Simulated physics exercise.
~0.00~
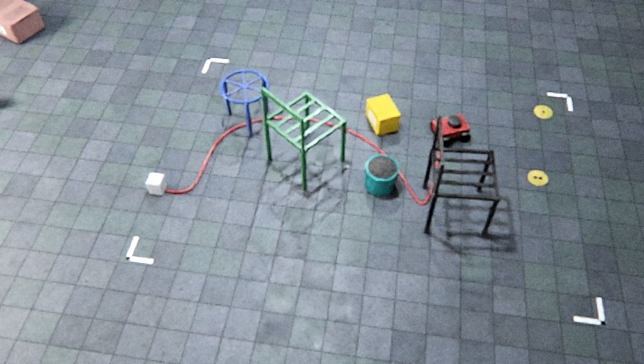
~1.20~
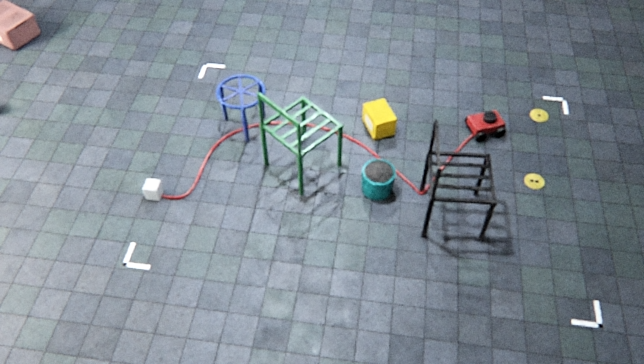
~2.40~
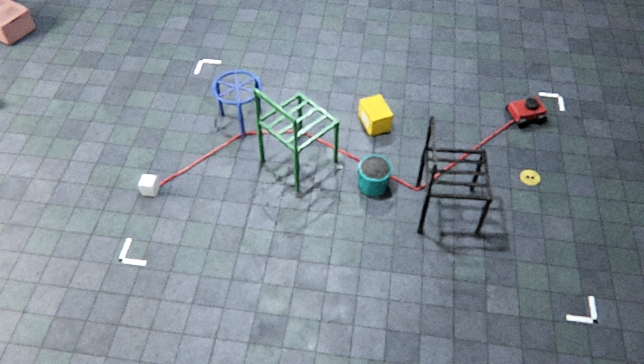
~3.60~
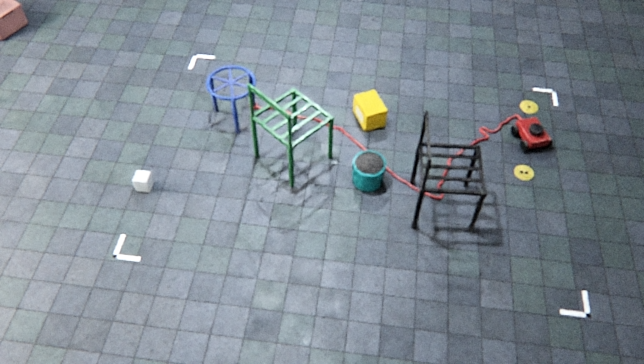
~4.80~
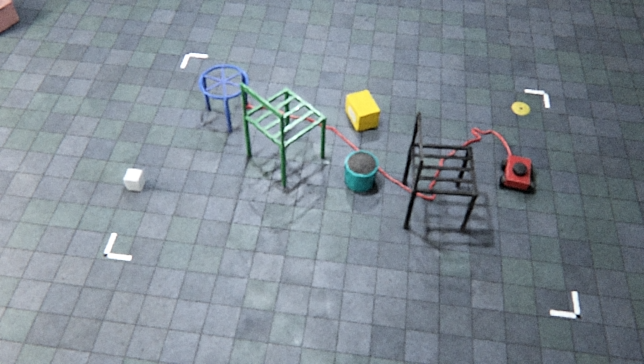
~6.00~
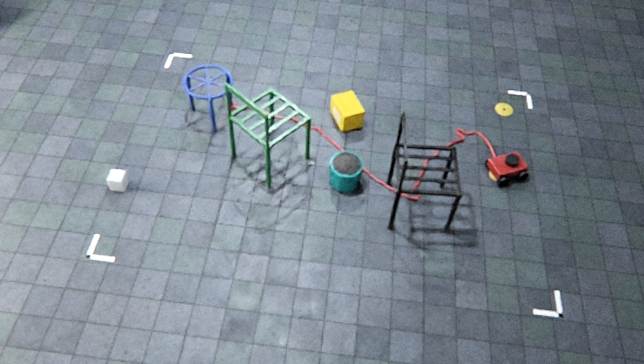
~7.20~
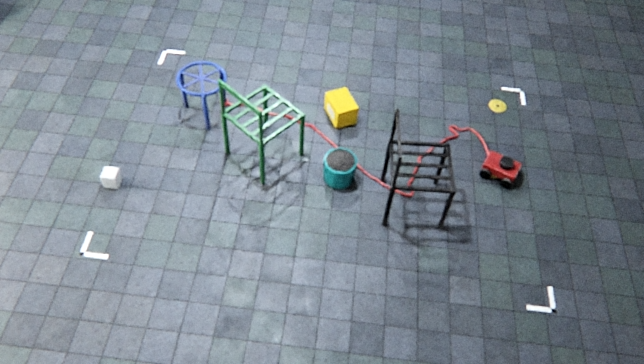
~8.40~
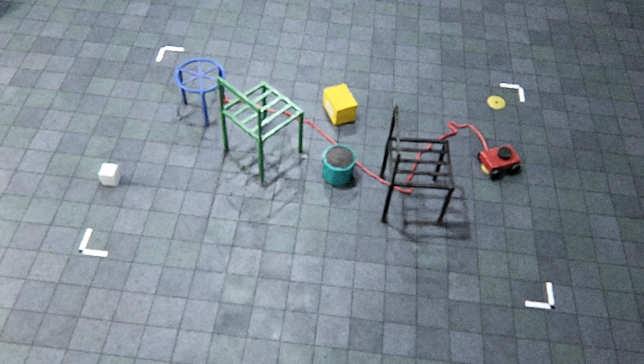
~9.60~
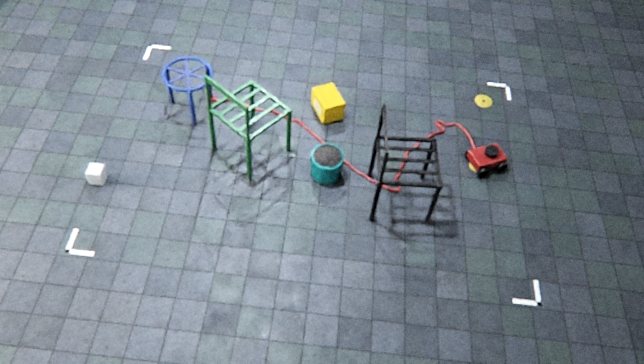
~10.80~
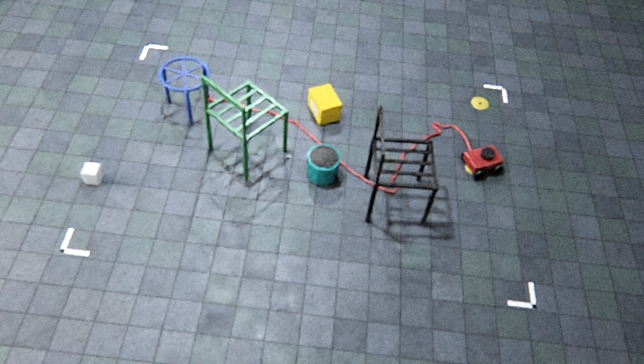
A small red cart pulls a red lead past the black chair toward the upper right, drawing it taut until its far end comes free of the white block, then turns down over the yellow marks and stops right of the chair, the furniture, pot and box unmoved.
